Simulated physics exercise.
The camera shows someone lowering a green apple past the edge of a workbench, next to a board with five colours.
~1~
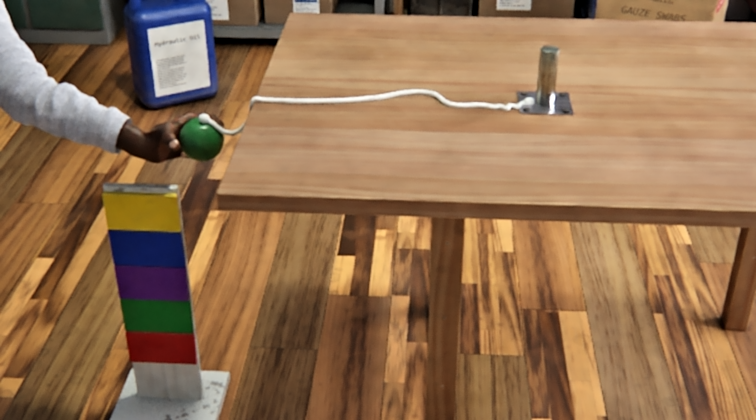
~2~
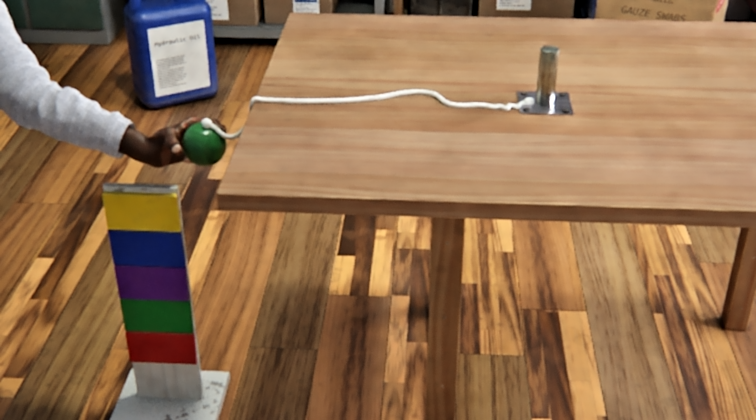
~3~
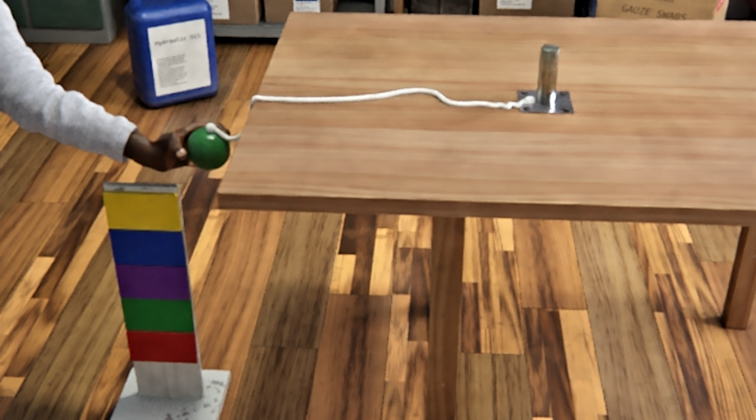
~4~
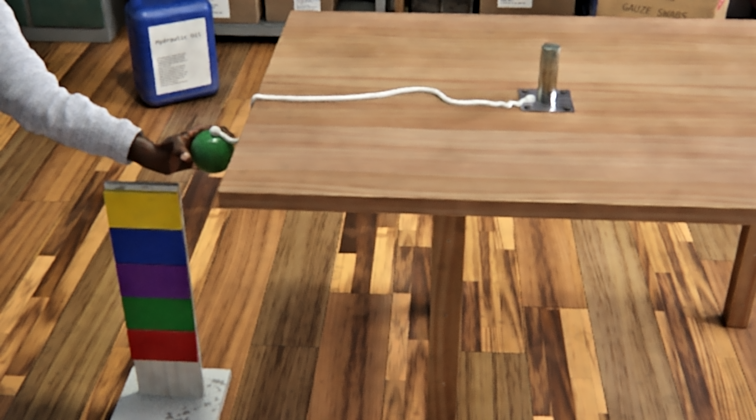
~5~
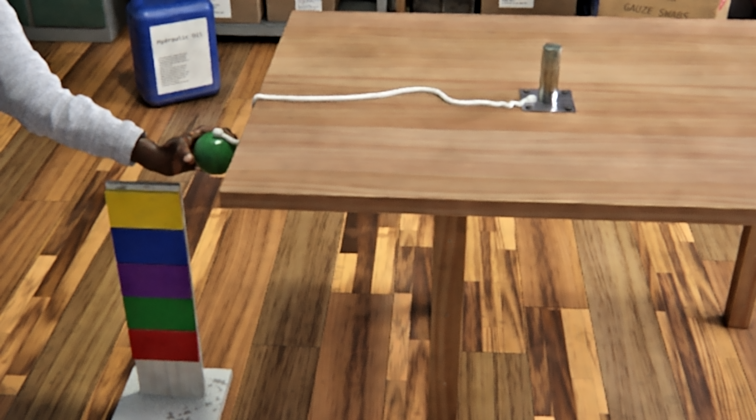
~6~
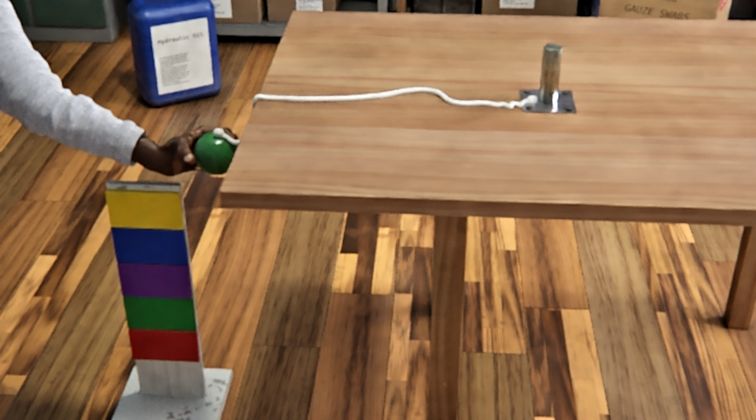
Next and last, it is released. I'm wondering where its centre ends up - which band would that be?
That would be the yellow band.
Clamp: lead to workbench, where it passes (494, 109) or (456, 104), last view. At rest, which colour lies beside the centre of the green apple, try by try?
Note: Try 1 yellow; try 2 yellow.
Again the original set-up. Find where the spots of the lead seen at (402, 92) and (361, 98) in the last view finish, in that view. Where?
About (376, 94), and the other about (333, 92).
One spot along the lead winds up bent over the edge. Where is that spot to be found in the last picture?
The point sits close to (281, 99).
A little later, apple near (299, 199); level with yellow.
Next, apple near (275, 210); level with yellow.
When it is over, apple near (273, 209); level with yellow. The lead holds its middle at yellow.
